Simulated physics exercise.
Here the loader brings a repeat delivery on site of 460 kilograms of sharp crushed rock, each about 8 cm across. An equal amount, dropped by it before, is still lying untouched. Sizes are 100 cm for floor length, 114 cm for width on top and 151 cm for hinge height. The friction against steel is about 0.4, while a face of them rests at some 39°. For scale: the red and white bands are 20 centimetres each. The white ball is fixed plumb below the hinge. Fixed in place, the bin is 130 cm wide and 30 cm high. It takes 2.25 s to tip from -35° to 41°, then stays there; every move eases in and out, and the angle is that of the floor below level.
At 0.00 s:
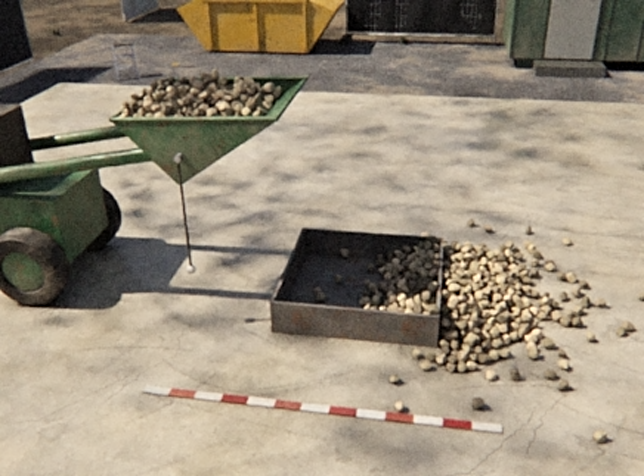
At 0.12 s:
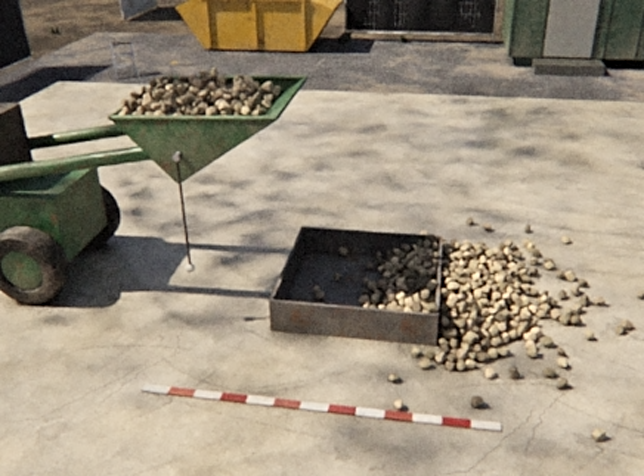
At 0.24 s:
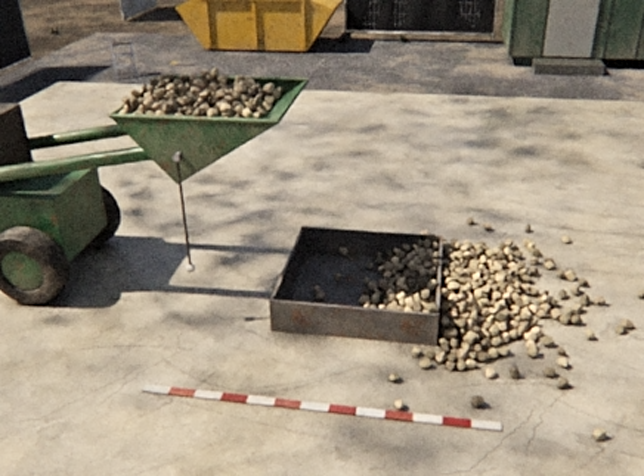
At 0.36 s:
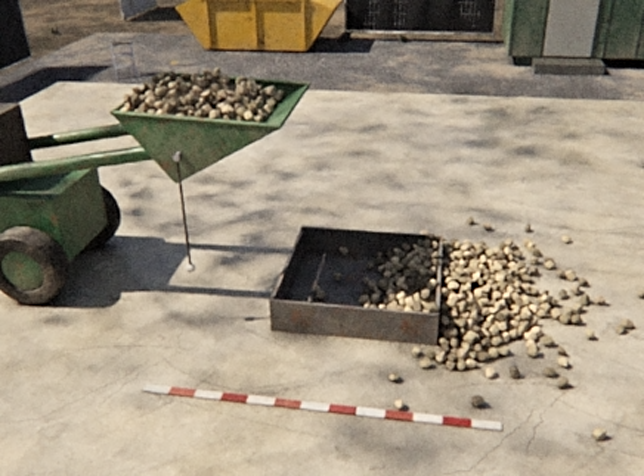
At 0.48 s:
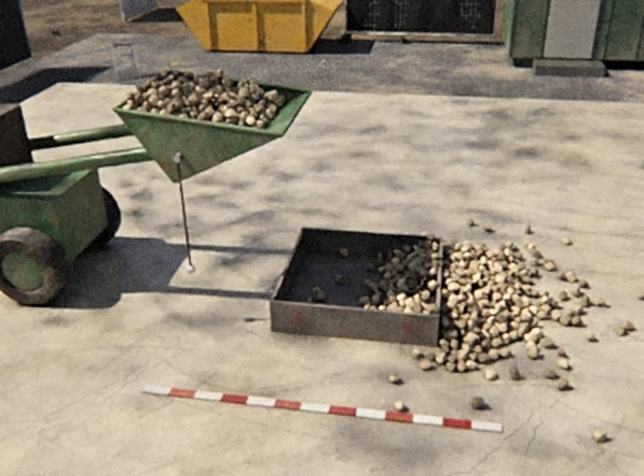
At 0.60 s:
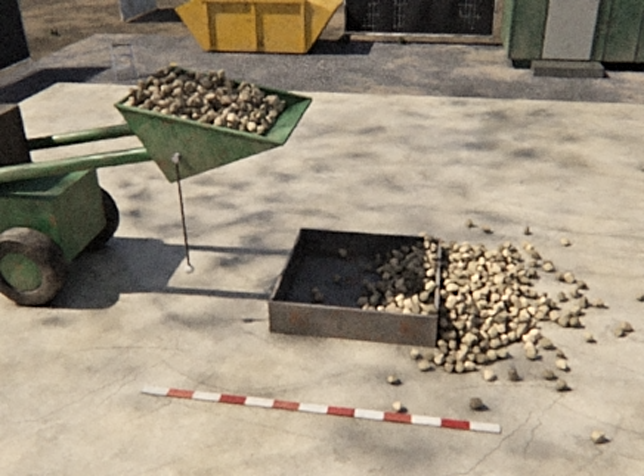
Green bucket of stones on a wheeled machine slowly tilting its front lip downward beside a low metal bin and spilled stones.
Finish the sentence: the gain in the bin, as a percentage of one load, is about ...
... 95 per cent.
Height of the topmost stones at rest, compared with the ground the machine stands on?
Roughly 46 cm above that ground.
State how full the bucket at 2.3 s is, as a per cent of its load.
Close to 25 in a hundred is still held.
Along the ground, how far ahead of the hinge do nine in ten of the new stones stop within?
Around 140 cm ahead of it.
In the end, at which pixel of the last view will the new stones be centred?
Near (331, 275).
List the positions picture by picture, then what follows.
In the first frame, the bucket is at -35°, its lip at (277, 119); the top of the load is at (203, 83). The earlier load is highest near (433, 263), 32 cm above ground level, 35 % in the bin, 66 % beside or beyond the bin.
In the second frame, the bucket is at -34°, its lip at (277, 119); the top of the load is at (202, 81); the stones move at 0.0 m/s on average.
The third frame shows lip at (278, 122), floor tilted -33°, highest stones at (194, 81); the stones move at 0.1 m/s on average.
The fourth frame shows lip at (280, 127), floor tilted -30°, highest stones at (174, 80); the stones move at 0.1 m/s on average.
The fifth frame shows lip at (283, 135), floor tilted -26°, highest stones at (172, 79); the stones move at 0.2 m/s on average.
The sixth frame shows lip at (284, 144), floor tilted -22°, highest stones at (168, 76); the stones move at 0.2 m/s on average.
After 1.7 s the floor is at 29°; in per cent of one load, 98 in the bucket, 1 short of the bin, 36 in the bin, 66 beside or beyond the bin; the foremost stones are at (612, 295).
After 2.3 s the floor is at 41°; in per cent of one load, 24 in the bucket, 10 short of the bin, 98 in the bin, 68 beside or beyond the bin; the foremost stones are at (612, 295).
After 2.7 s the floor is at 41°; in per cent of one load, 1 in the bucket, 4 short of the bin, 126 in the bin, 69 beside or beyond the bin; the foremost stones are at (612, 295).
After 5.5 s the floor is at 41°; in per cent of one load, 0 in the bucket, 1 short of the bin, 129 in the bin, 70 beside or beyond the bin; the foremost stones are at (612, 295). Net gain in the bin, 95.
